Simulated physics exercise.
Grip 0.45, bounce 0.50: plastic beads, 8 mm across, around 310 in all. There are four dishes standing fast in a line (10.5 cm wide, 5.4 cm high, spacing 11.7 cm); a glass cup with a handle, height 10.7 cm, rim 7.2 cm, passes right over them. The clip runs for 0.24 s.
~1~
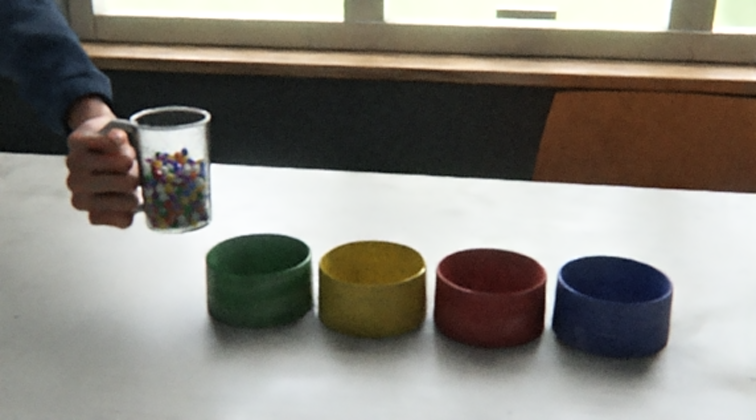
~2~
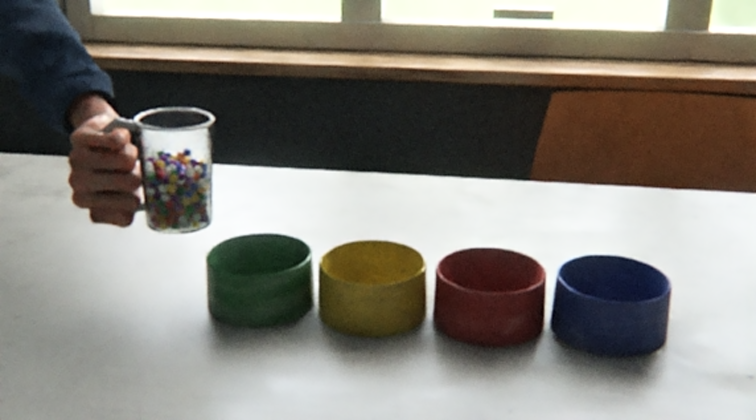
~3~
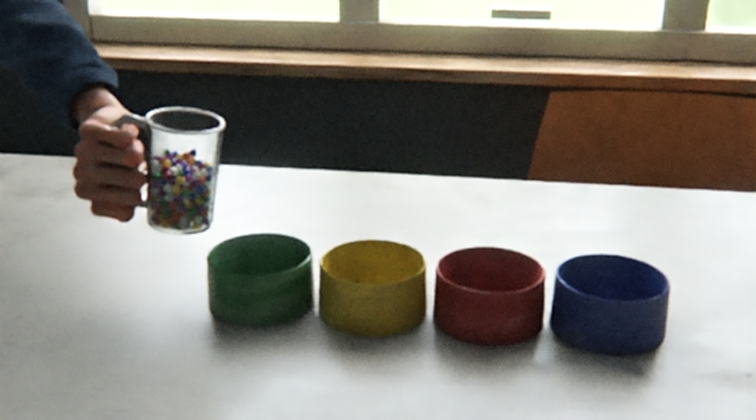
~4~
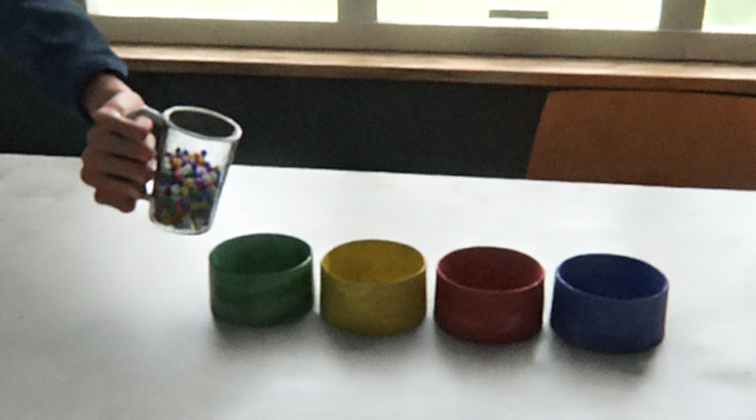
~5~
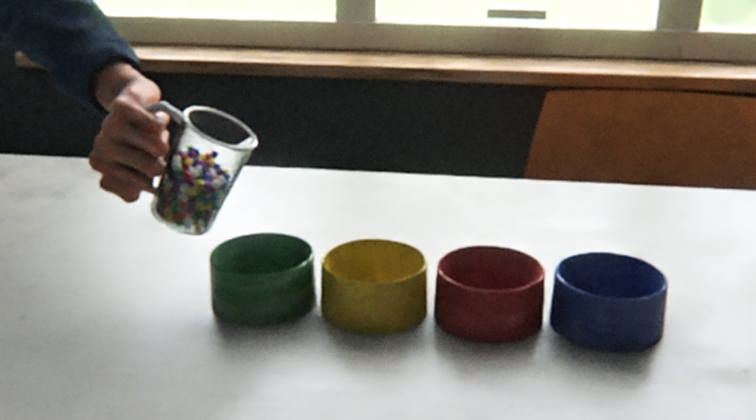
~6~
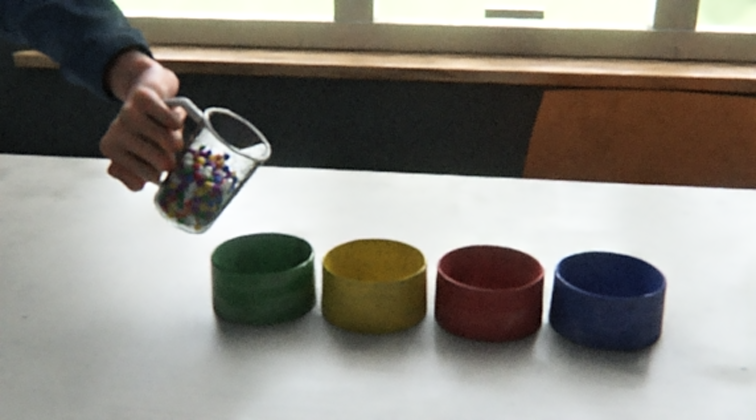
The clip opens on a hand at the left holding a clear handled cup of multicoloured beads upright, beside a row of green, yellow, red and blue dishes on a pale table. The hand slowly tilts the cup to the right while shifting it slightly rightward, the beads still inside.
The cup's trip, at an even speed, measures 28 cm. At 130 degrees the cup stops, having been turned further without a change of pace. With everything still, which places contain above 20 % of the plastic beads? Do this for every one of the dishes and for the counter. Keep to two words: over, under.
One by one: Red dish: It will collect a share of a fifth or less, blue dish: It will collect a share of a fifth or less, green dish: It will collect a share of a fifth or less, yellow dish: It will collect a share beyond a fifth, counter: It will collect a share of a fifth or less.
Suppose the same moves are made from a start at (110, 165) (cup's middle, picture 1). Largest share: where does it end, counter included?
Largest amount ends at green.
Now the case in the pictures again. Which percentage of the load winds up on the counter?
Around 0 percent, I'd guess.
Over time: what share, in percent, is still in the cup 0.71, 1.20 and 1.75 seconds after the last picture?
Close to 0, 0 and 0 per cent respectively.
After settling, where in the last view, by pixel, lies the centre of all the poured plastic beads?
Estimated resting centre: Around (384, 292).
Then, 0.71 s after the last picture, tilt 130 degrees; cup holds 0 %, yellow 95 %.
Then, 1.20 s after the last picture, tilt 130 degrees; cup holds 0 %, yellow 100 %.
Then, 1.75 s after the last picture, tilt 130 degrees; cup holds 0 %, yellow 100 %.
In the end, red 0 %, blue 0 %, green 0 %, yellow 100 %, counter 0 %.
